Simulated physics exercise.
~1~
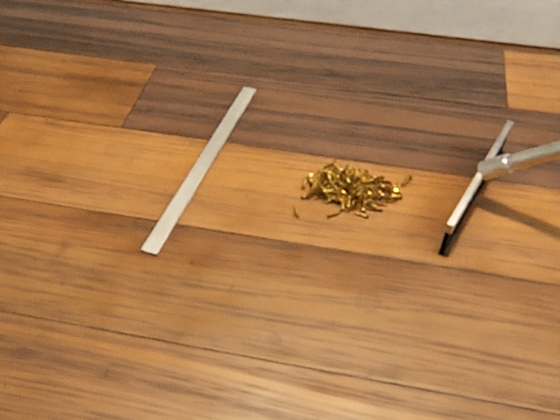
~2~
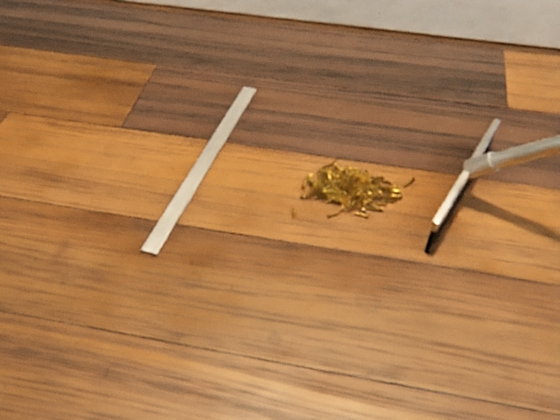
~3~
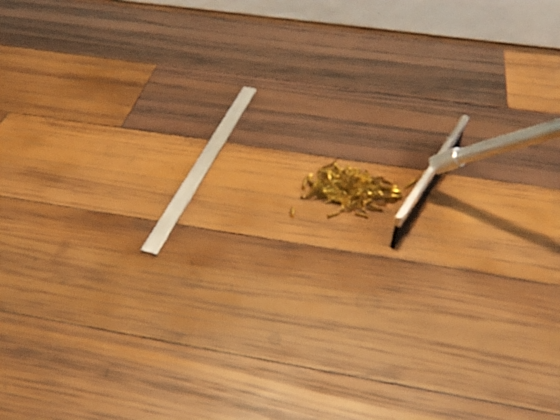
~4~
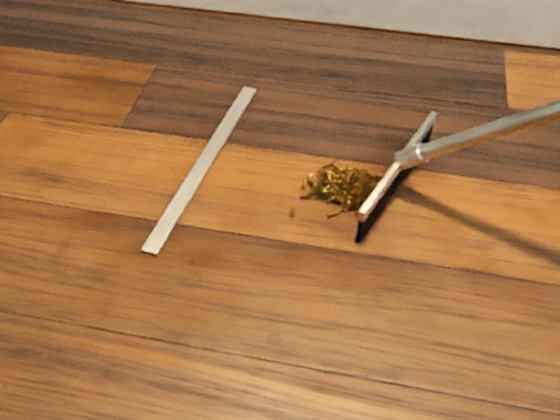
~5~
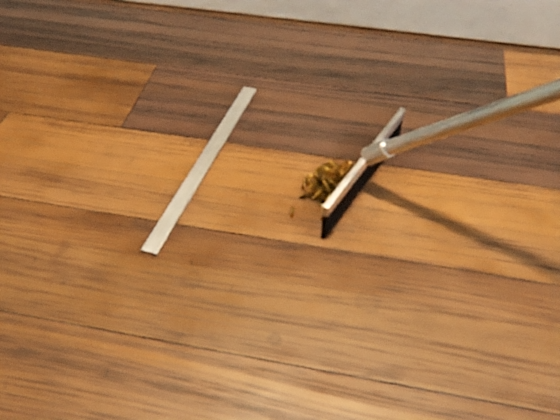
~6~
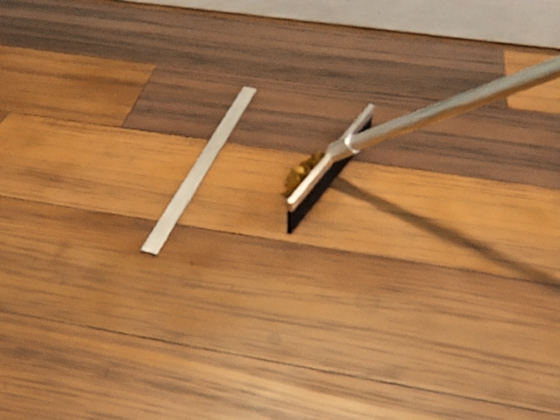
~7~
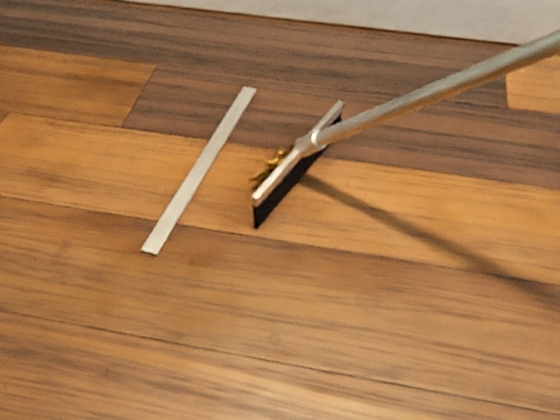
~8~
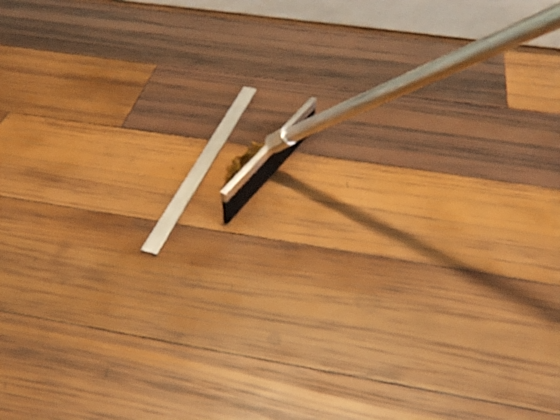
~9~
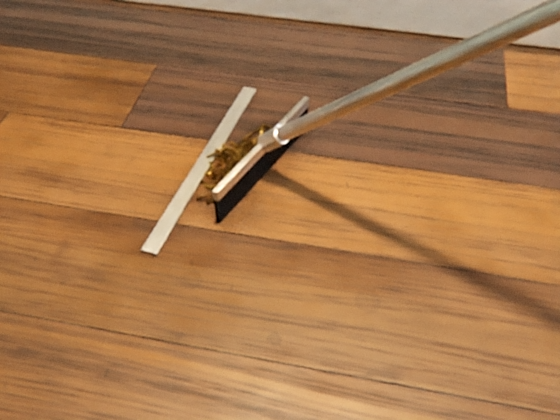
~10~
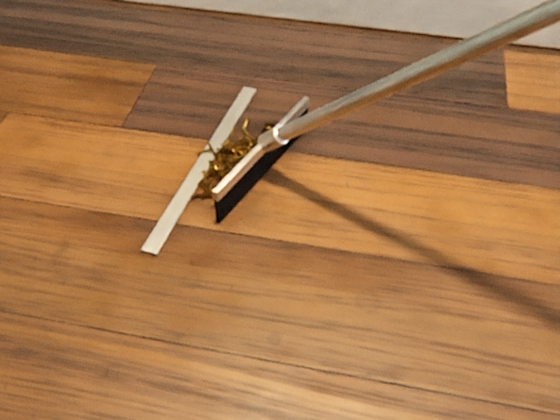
On a wooden floor, a squeegee pushes brass-coloured screws left against a pale strip and stops.
